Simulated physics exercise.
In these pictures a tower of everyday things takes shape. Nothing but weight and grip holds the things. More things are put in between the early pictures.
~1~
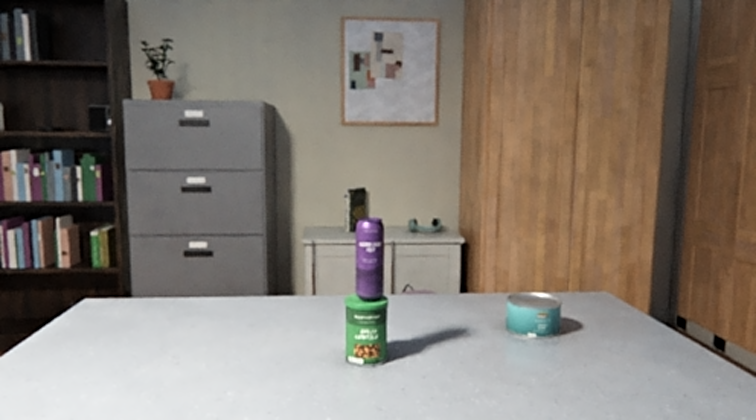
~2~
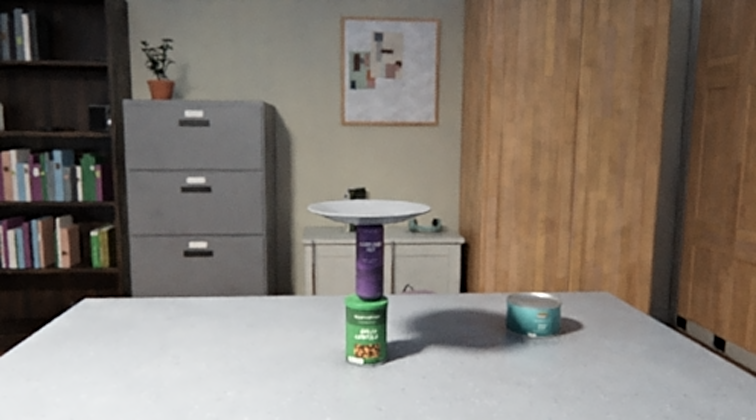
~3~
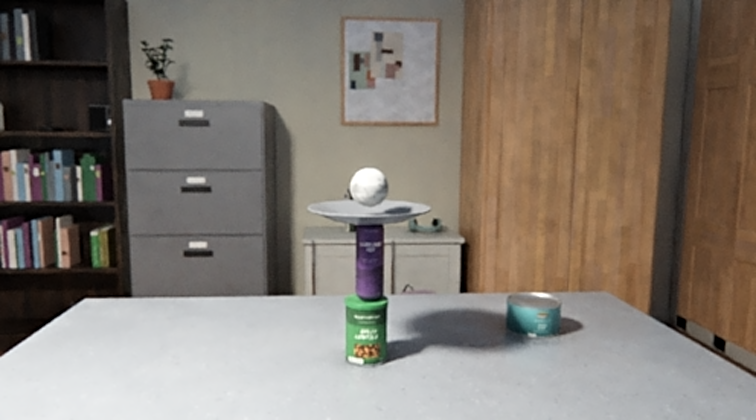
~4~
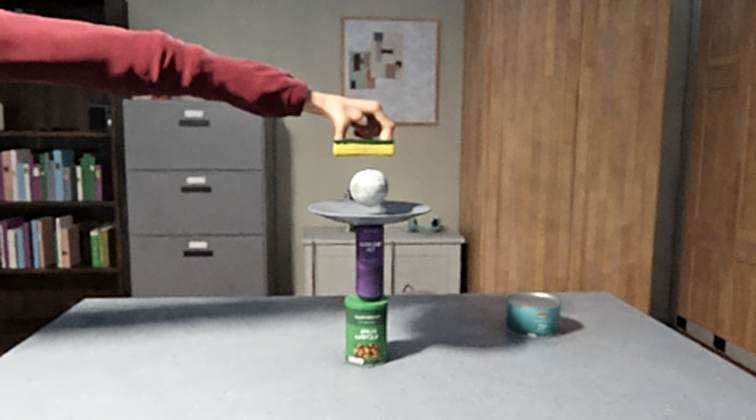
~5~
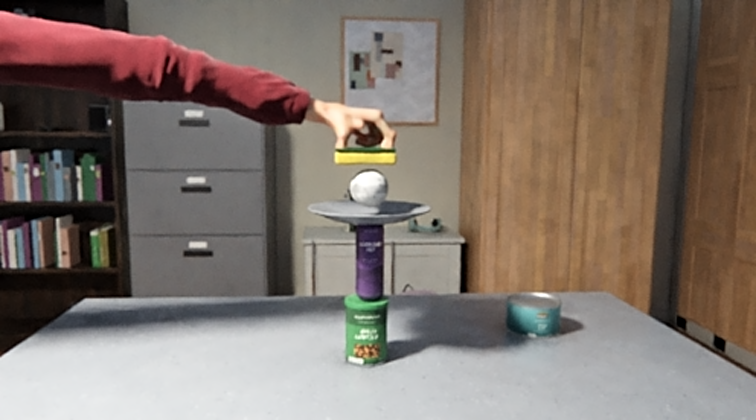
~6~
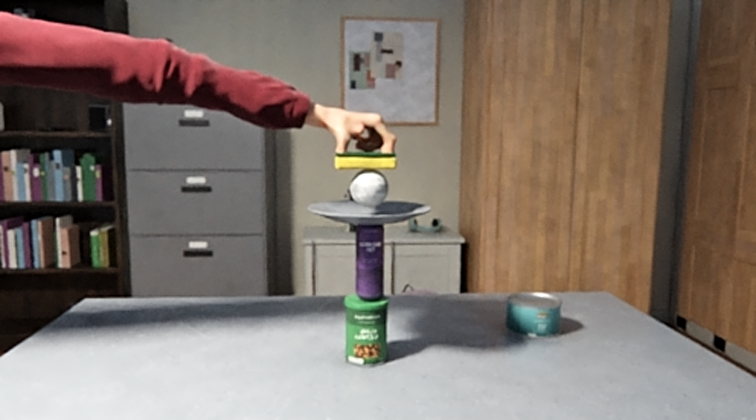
On an office table, a plate and white ball top a purple can on a green tin before a hand lowers a sponge.
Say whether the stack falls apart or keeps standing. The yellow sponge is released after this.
Short answer: It's not safe.
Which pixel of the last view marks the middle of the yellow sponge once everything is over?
I'd say around (331, 185) in the last view.
Then, 0.40 s after the last picture, yellow sponge now fallen.
Then, 0.60 s after the last picture, nothing new.
Then, 2.10 s after the last picture, yellow sponge resting near (331, 184).
At rest, fallen, yellow sponge; the other 5 in place. Seen from the same camera at the end, yellow sponge near (331, 185). The pile gives way.
